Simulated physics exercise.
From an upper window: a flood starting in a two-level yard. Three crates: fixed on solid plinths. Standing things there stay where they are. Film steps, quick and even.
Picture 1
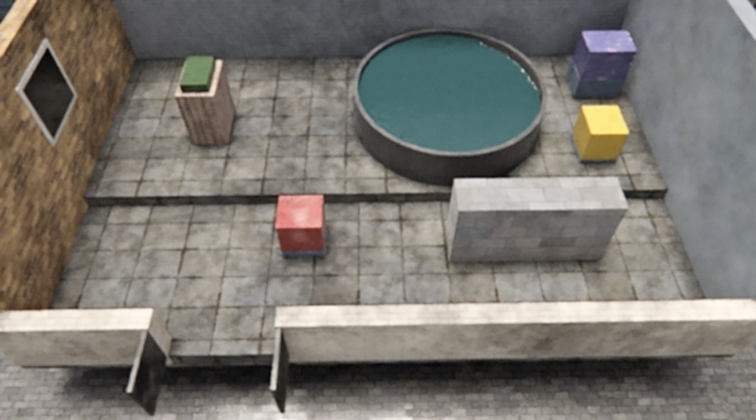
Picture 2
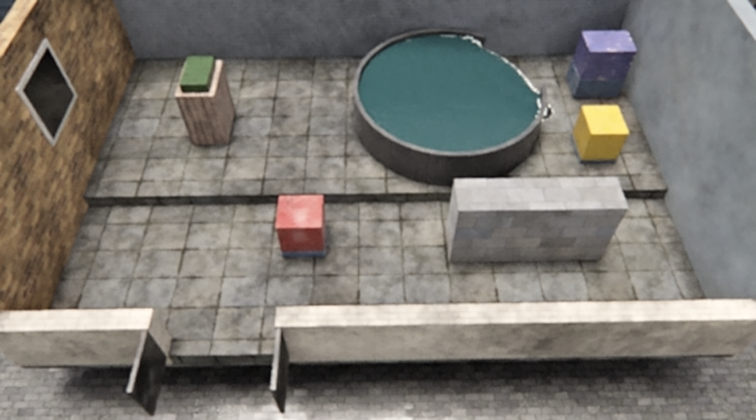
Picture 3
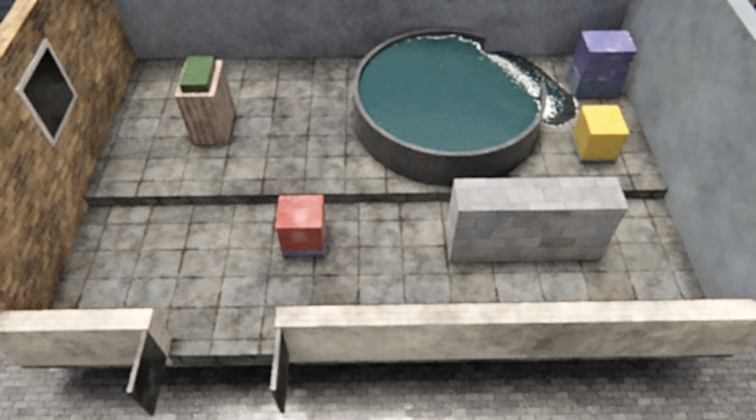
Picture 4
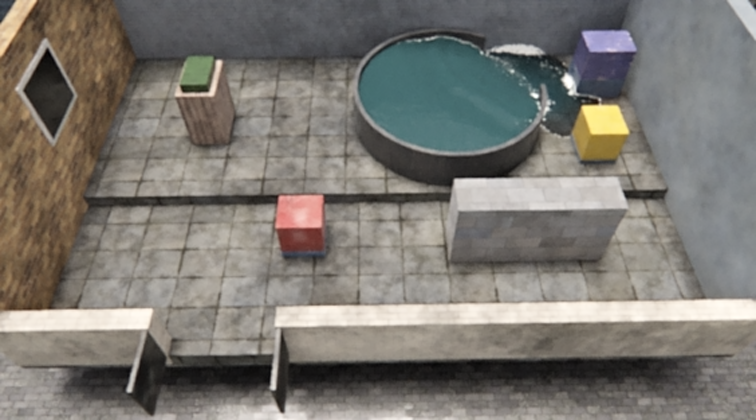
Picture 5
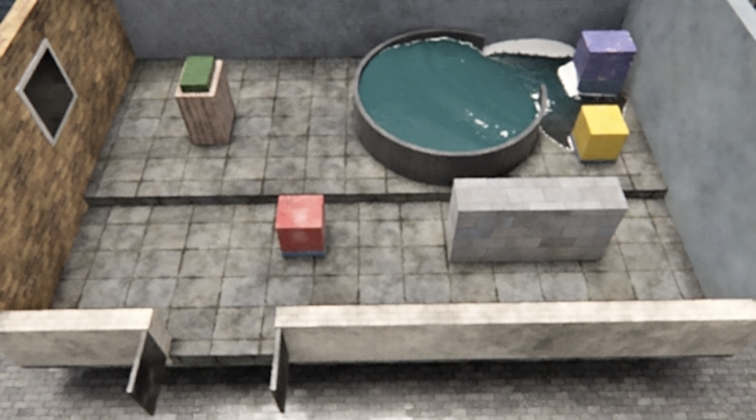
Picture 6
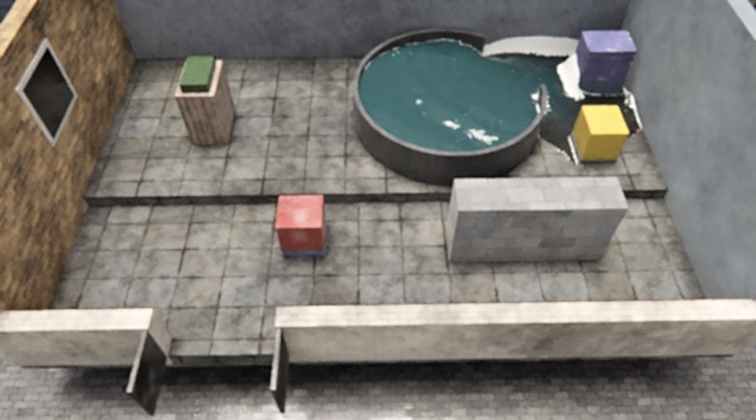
At the start, still water fills a round pool in a walled two-level yard with a red, a yellow and a purple crate. Water then breaks out through a gap on the pool's right side, spreads across the upper paving, and washes around the purple and yellow crates.
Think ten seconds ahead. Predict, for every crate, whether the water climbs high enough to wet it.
Outcome: The yellow crate is within reach of the water. The red crate is within reach of the water. The blue crate is within reach of the water.
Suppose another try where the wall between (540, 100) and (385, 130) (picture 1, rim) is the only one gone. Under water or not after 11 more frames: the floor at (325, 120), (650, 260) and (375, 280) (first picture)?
Okay, the first is left untouched, the next is waterlogged, and the last is waterlogged.
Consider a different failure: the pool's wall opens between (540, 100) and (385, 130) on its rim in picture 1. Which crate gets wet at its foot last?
The crate marked blue, by my reading.
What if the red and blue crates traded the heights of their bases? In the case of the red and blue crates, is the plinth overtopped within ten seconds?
In that case the red crate is unaffected, and the blue crate is swamped.
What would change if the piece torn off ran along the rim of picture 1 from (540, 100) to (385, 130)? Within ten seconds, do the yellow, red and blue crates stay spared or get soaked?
As I see it, yellow crate gets reached, red crate gets reached and blue crate is not reached.
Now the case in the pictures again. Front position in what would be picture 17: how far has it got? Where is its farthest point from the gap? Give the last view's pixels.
The flood front should get to about (677, 256).
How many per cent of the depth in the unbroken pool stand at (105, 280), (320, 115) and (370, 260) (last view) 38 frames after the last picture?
In order: About 0, 0 and 4 in a hundred.
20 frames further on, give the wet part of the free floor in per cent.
Close to 35 %.
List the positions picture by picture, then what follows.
In the first frame, still water in the round pool at (449, 89).
In the second frame, the front is at a hidden place, out from the gap at (515, 78).
In the third frame, the front is at (568, 117), out from the gap at (515, 81).
In the fourth frame, the front is at a hidden place, out from the gap at (515, 81).
In the fifth frame, water pours out at (515, 81) and has run to (621, 101).
In the sixth frame, water pours out at (515, 81) and has run to (638, 124).
A moment on, water covers 10 % of the floor; the yellow crate water round its plinth, the red crate not reached, the blue crate water round its plinth.
Next, water covers 15 % of the floor; the yellow crate water round its plinth, the red crate not reached, the blue crate water round its plinth.
Then, water covers 35 % of the floor; the yellow crate water round its plinth, the red crate not reached, the blue crate water round its plinth.
Later, water covers 60 % of the floor; the yellow crate water round its plinth, the red crate water round its plinth, the blue crate water round its plinth.
In the end, water covers 80 % of the floor; the yellow crate was topped, the red crate was topped, the blue crate was topped.
